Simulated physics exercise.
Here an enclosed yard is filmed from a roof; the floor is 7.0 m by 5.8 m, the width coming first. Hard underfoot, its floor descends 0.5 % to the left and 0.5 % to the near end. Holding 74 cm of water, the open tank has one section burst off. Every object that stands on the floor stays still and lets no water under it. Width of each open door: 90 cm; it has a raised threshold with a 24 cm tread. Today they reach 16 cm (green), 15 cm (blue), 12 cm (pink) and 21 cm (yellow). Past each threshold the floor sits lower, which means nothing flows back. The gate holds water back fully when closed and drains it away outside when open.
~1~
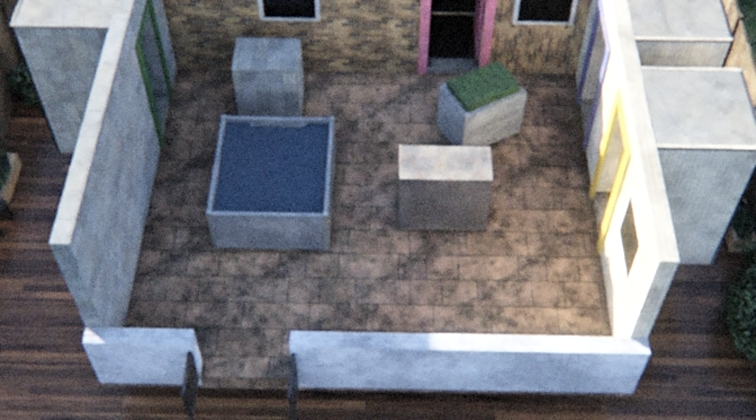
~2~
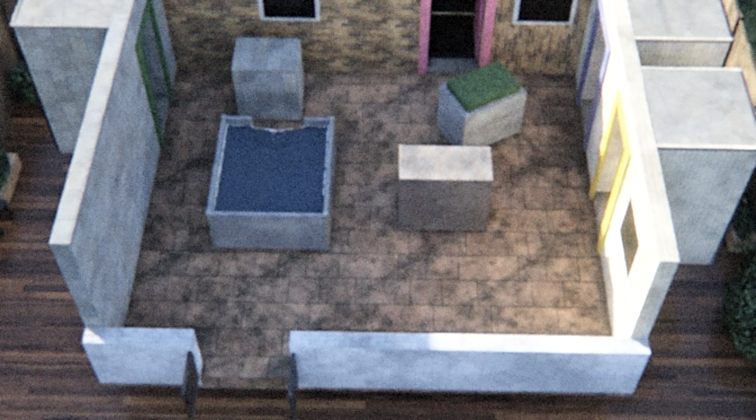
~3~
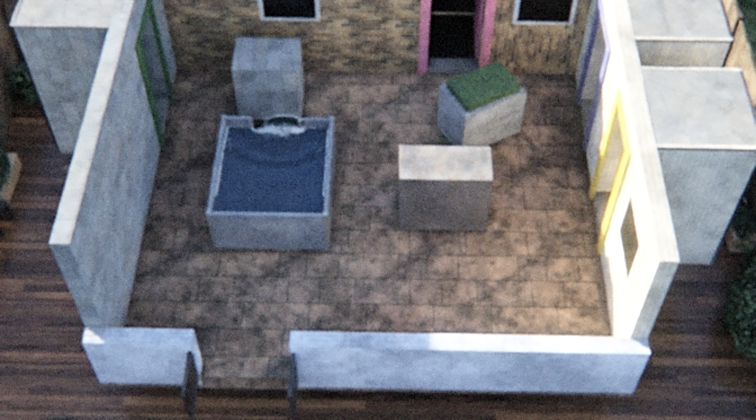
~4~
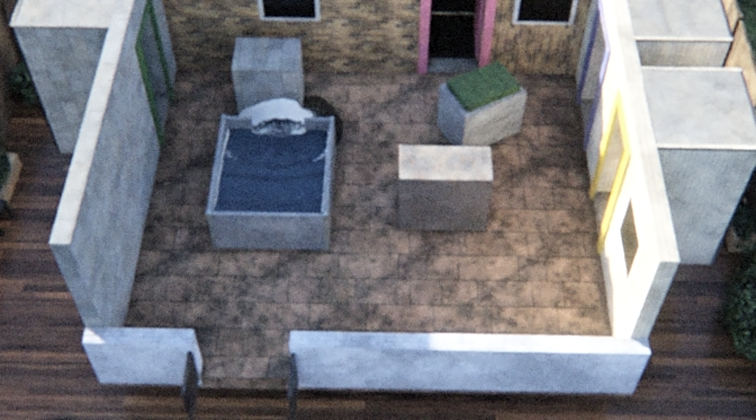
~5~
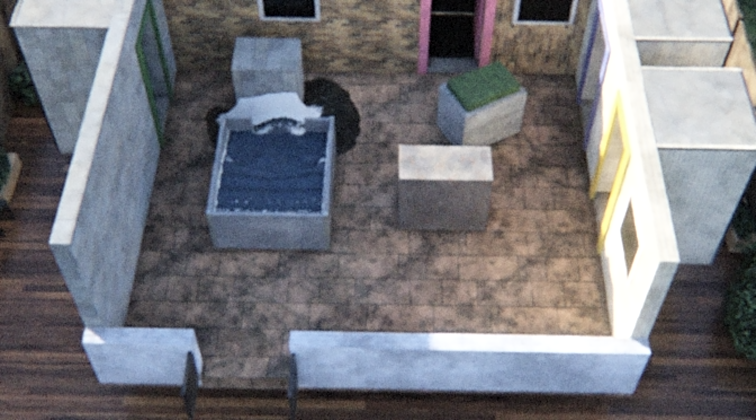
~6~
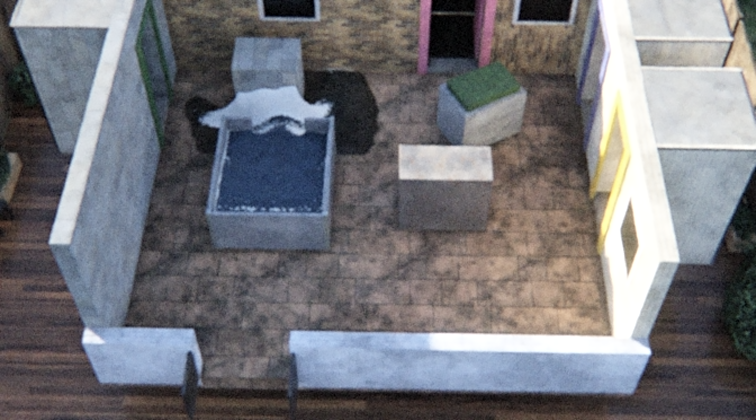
An open grey tank of dark blue water stands left of centre in a brown-paved, walled yard, seen from high above. A grey block sits behind it, a pale block and a green-topped one to the right, with green, pink and yellow doorways around the walls. As the camera stays still, the tank's far rim breaks and water pours out, foaming white and spreading darkly to both sides.
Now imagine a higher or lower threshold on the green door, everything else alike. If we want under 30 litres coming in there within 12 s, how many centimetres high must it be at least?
About 20 centimetres.
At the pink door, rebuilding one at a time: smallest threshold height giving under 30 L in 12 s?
At pink, roughly 6.5 cm.
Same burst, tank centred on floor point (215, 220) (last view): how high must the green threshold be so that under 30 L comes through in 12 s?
It must be around 22 cm tall.
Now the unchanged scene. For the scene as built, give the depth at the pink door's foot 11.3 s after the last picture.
It stands about 4.5 centimetres deep.
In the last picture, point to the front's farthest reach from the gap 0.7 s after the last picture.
Around (475, 74).
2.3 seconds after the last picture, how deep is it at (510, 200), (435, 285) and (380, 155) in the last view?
Taking the spots in order: About 2, 0 and 1 centimetres.
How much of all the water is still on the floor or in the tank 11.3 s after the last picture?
Remaining share: Around 88 %.
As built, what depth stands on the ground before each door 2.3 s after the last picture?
Lab note, cm: Green 18; blue 12; pink 8; yellow 0.
Then, 0.7 s after the last picture water covers 25 % of the floor, deepest (56 cm) near (284, 125); 27 cm at the green door, 5 litres in over its 16 cm threshold.
Then, 2.3 s after the last picture water covers 50 % of the floor, deepest (35 cm) near (284, 125); 18 cm at the green door, 58 litres in over its 16 cm threshold.
Then, 11.3 s after the last picture water covers 95 % of the floor, deepest (8 cm) near (273, 351); 6 cm at the green door, 72 litres in over its 16 cm threshold.
At the green door as built, the water peaked near 27 cm, 0.7 s after the last picture.
With a threshold of 18 cm, 46 litres would have come in within the 12 s; with 24.5 cm, 8 litres. So under 30 litres takes about 20 cm.
